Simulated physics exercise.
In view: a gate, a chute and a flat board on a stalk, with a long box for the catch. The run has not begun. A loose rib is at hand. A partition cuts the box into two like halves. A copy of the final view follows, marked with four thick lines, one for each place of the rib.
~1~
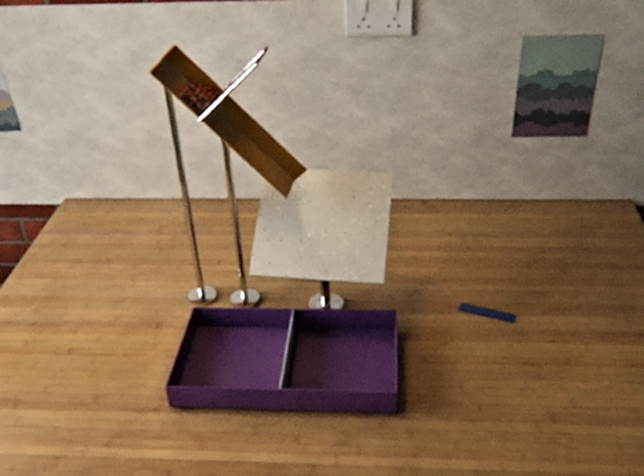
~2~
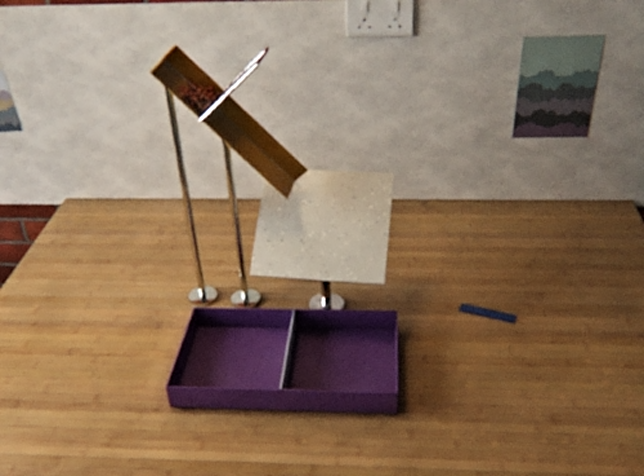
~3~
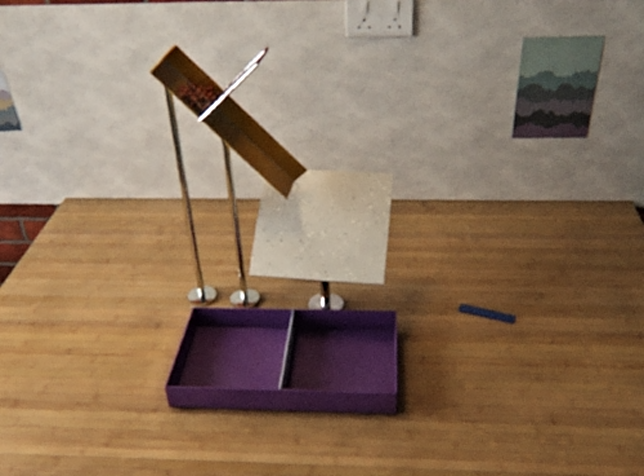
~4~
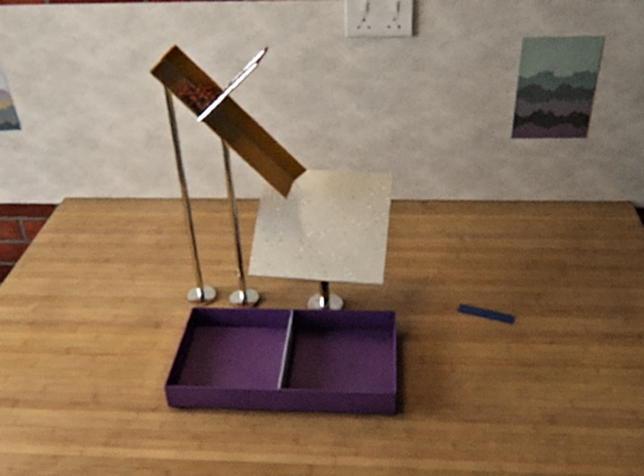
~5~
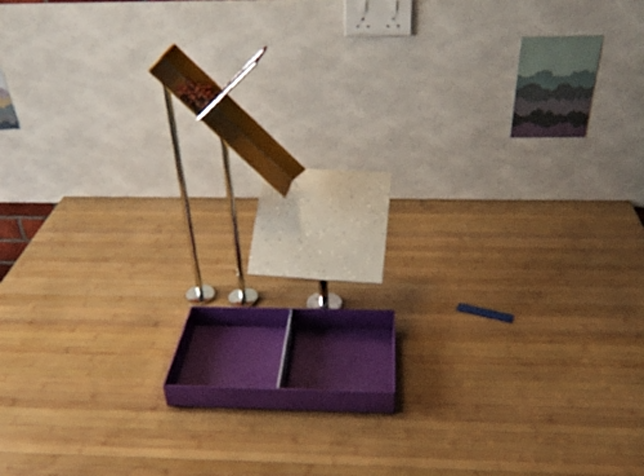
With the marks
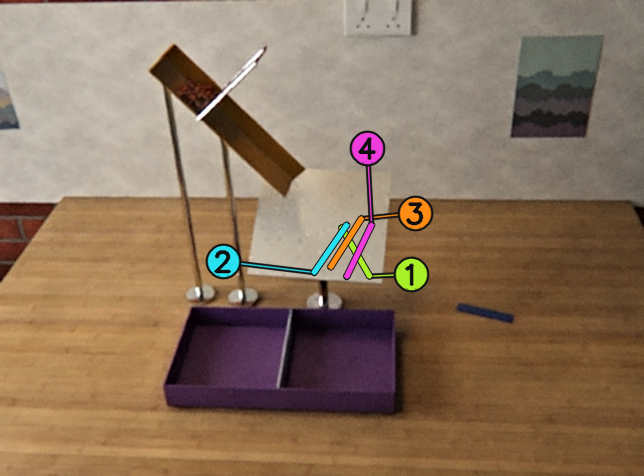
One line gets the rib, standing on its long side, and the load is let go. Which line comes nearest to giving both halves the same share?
Line 2 does it best.
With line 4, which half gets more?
More lands on the right.
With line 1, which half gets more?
More lands on the right.
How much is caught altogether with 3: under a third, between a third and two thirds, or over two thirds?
Over two thirds.
On the marked copy, line 1 from (341, 227) to (369, 276); line 2 from (346, 225) to (314, 272); line 3 from (361, 218) to (330, 267); line 4 from (371, 225) to (346, 276).
For line 1, of what is caught, none in the left half, all in the right.
For line 2, of what is caught, about a third in the left half, about two thirds in the right.
For line 3, of what is caught, a small part in the left half, nearly all in the right.
For line 4, of what is caught, none in the left half, all in the right.
